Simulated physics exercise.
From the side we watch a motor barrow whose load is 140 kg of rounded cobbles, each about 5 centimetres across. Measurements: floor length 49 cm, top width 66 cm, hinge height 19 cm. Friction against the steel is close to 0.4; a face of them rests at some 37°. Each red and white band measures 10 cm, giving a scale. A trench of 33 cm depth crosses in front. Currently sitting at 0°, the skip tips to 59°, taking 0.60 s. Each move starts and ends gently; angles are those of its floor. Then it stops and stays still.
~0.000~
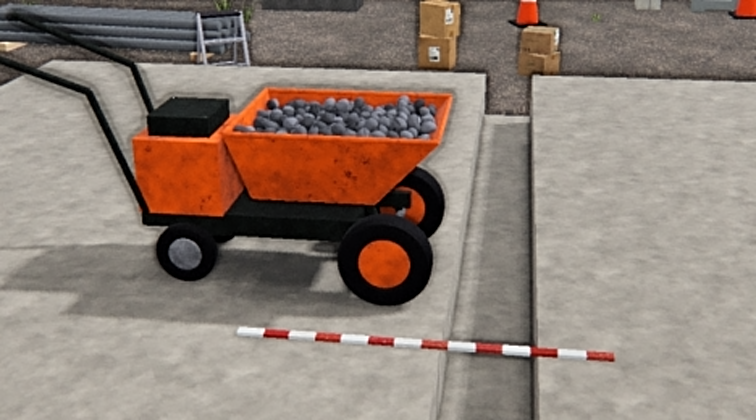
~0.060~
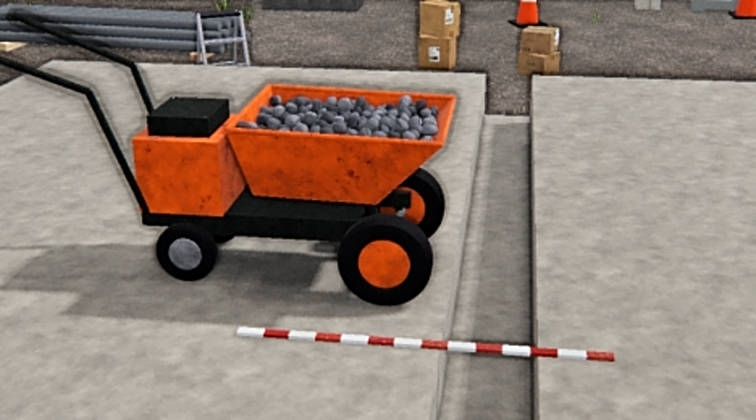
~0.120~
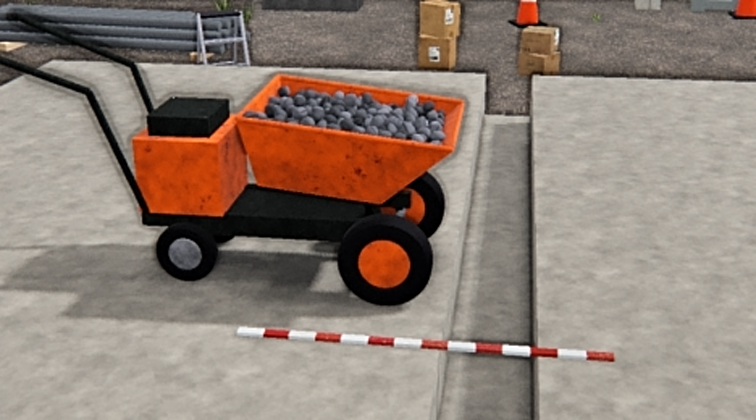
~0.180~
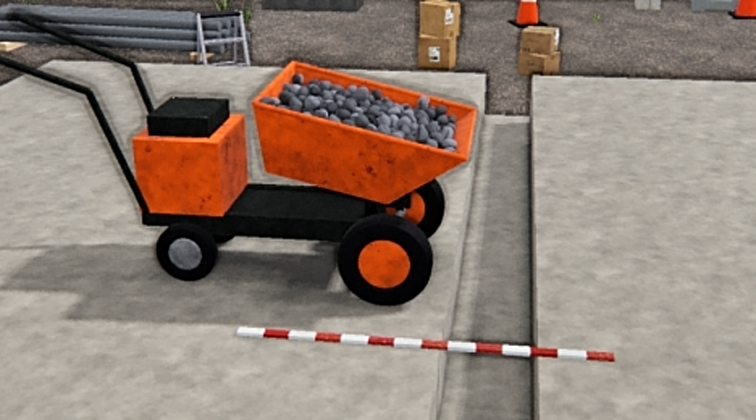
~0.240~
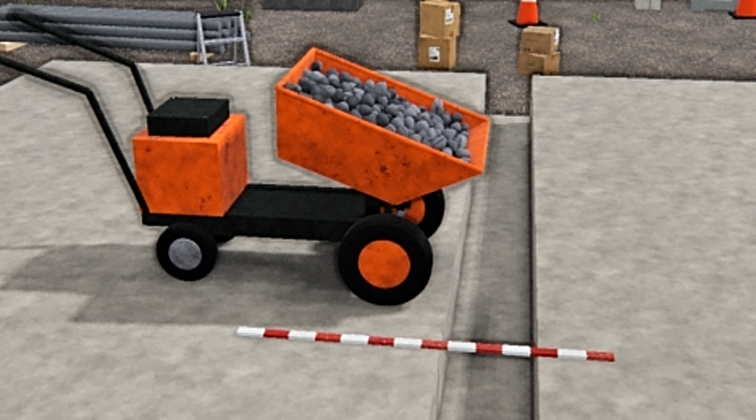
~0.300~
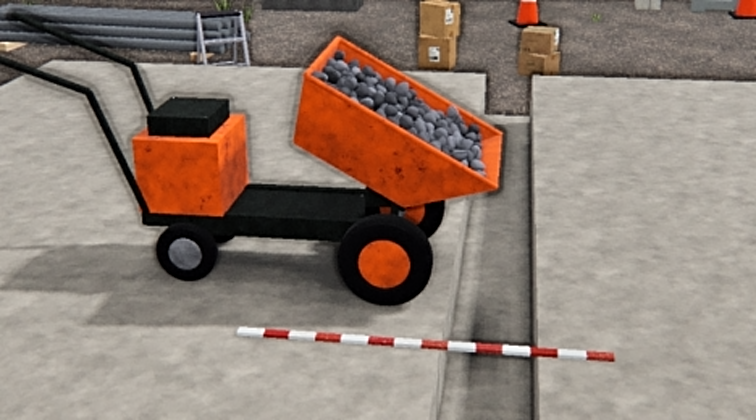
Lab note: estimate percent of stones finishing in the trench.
Approx. 23 %.
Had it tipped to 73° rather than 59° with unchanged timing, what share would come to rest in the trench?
I'd expect around 15 in a hundred.
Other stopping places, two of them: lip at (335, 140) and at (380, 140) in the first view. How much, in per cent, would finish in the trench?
Roughly 80 in a hundred from the first, 60 in a hundred from the second.
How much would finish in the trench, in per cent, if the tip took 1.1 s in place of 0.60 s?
With that change, it comes to around 30 per cent.
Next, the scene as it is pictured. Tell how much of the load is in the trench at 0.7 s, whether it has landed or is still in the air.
Close to 0 per cent at that time.
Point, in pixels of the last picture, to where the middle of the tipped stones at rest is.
Middle at around (591, 280), I'd say.
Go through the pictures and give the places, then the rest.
In the first picture, the skip is at 0°, its lip at (438, 143); the top of the load is at (377, 107).
In the second picture, the skip is at 2°, its lip at (442, 145); the top of the load is at (363, 105); the stones move at 0.4 m/s on average.
In the third picture, lip at (452, 150), floor tilted 6°, highest stones at (310, 98); the stones move at 0.8 m/s on average.
In the fourth picture, the skip is at 13°, its lip at (467, 159); the top of the load is at (308, 88); the stones move at 1.0 m/s on average.
In the fifth picture, lip at (482, 172), floor tilted 21°, highest stones at (320, 76); the stones move at 1.2 m/s on average.
In the sixth picture, the skip is at 29°, its lip at (497, 188); the top of the load is at (336, 66); the stones move at 1.3 m/s on average.
After 0.4 s the floor is at 50°; 100 % in the skip; the foremost stones are at (510, 195).
After 0.7 s the floor is at 59°; 85 % in the skip, 2 % in the trench, 13 % past the trench; the foremost stones are at (590, 277).
After 1.0 s the floor is at 59°; 40 % in the skip, 2 % in the trench, 58 % past the trench; the foremost stones are at (748, 311).
After 3.0 s the floor is at 59°; 10 % in the skip, 23 % in the trench, 67 % past the trench; the foremost stones are past the picture's edge.
